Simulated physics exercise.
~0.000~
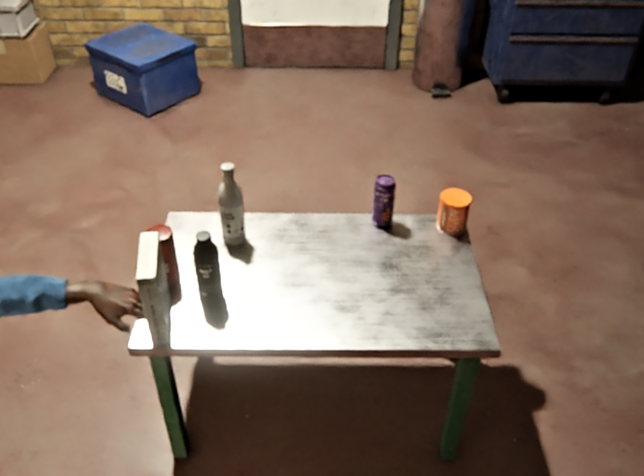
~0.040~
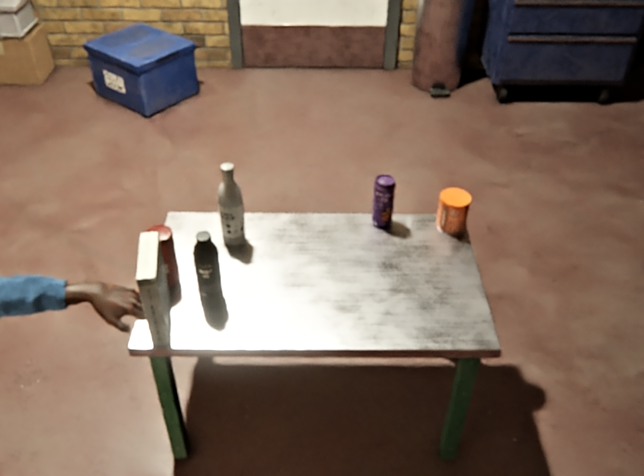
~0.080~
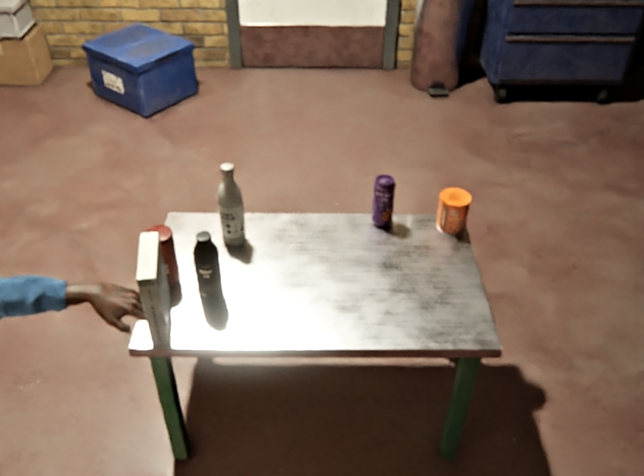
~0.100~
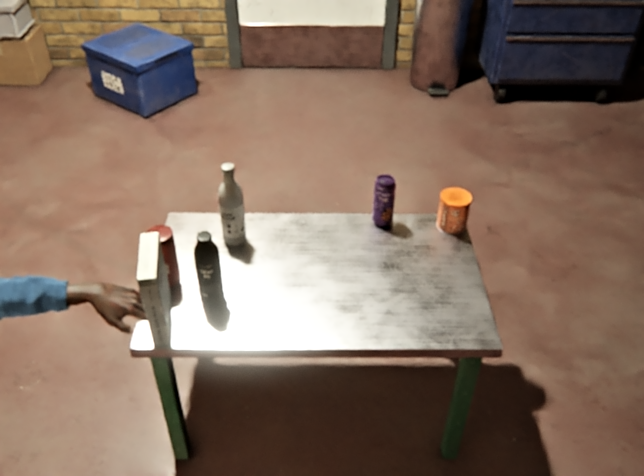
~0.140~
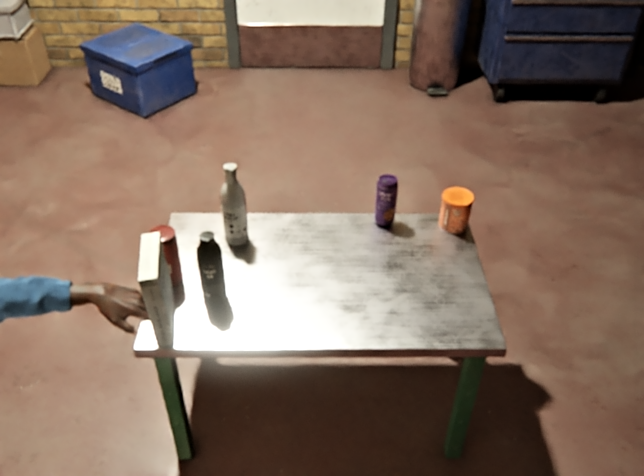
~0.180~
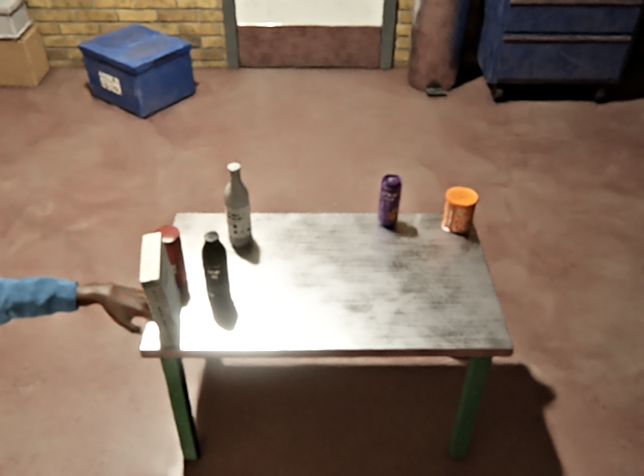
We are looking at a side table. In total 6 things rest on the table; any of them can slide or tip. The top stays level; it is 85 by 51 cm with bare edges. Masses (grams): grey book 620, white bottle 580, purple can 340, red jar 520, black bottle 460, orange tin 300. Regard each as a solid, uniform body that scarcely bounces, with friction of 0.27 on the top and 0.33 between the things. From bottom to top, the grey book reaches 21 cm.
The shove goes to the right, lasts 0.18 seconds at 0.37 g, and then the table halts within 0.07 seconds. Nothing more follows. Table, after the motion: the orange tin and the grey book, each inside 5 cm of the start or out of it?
One by one: The orange tin most likely stays near where it started; the grey book most likely moves away.
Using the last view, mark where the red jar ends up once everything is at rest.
It ends up at about (203, 258).
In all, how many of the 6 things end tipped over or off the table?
In total, 1.
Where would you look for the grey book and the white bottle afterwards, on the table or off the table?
Well, the grey book is out of bounds, and the white bottle is still in bounds.
By 0.38 s, table along by 8 cm; grey book tilted 23° near (179, 293).
By 0.78 s, table along by 8 cm; grey book now off the table; orange tin 2 cm from its spot near (488, 211); black bottle 2 cm from its spot.
When it is over (1.2 s), off the table, grey book; the other 5 within 5 cm of the start. In the last view, orange tin near (488, 211).
